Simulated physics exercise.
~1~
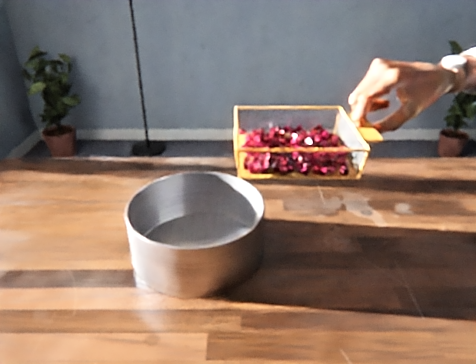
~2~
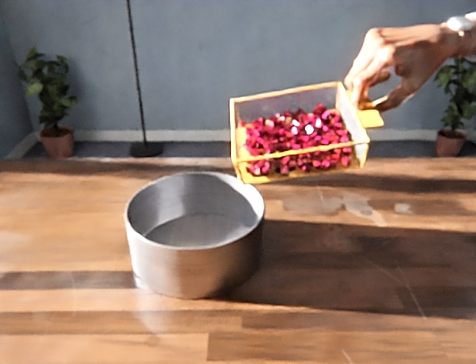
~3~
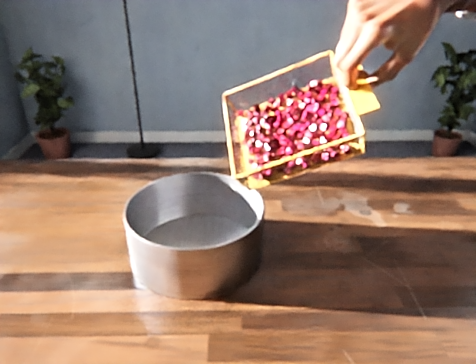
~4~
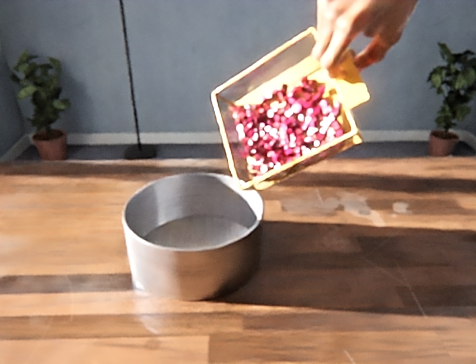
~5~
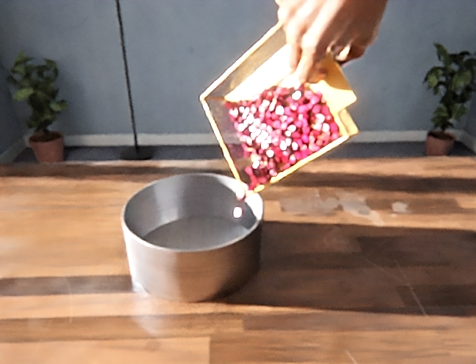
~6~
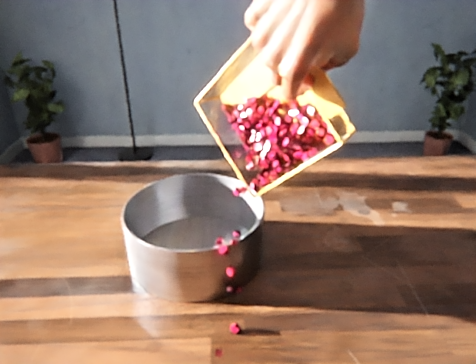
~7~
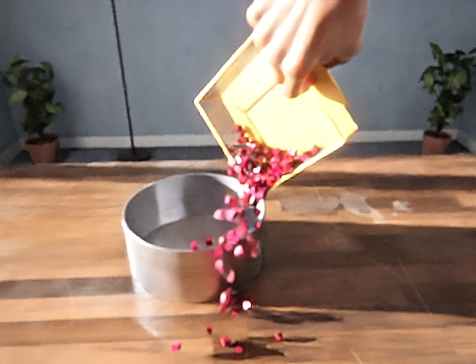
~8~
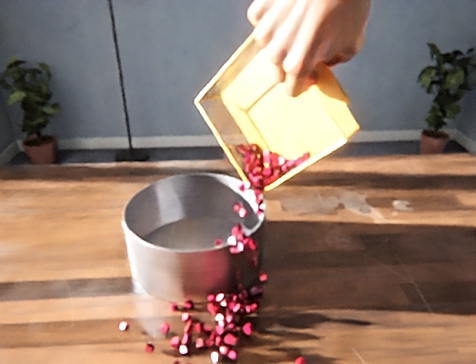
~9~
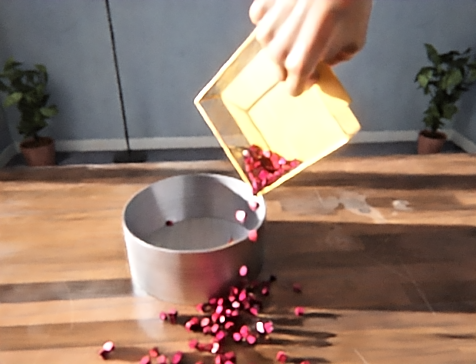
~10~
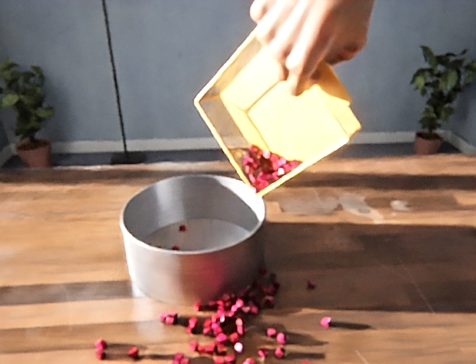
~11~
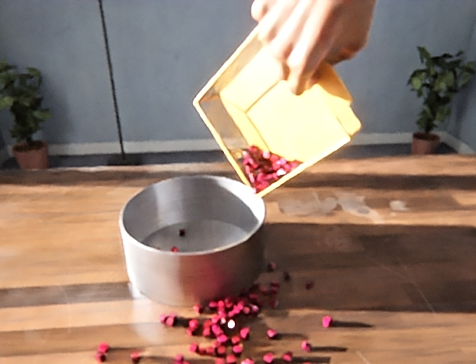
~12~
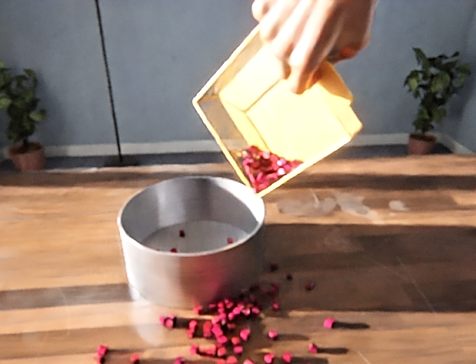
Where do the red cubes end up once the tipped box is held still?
They end up split between three places, with a good share on the table in front of the pot, some inside the pot, and some still in the corner of the tilted box.
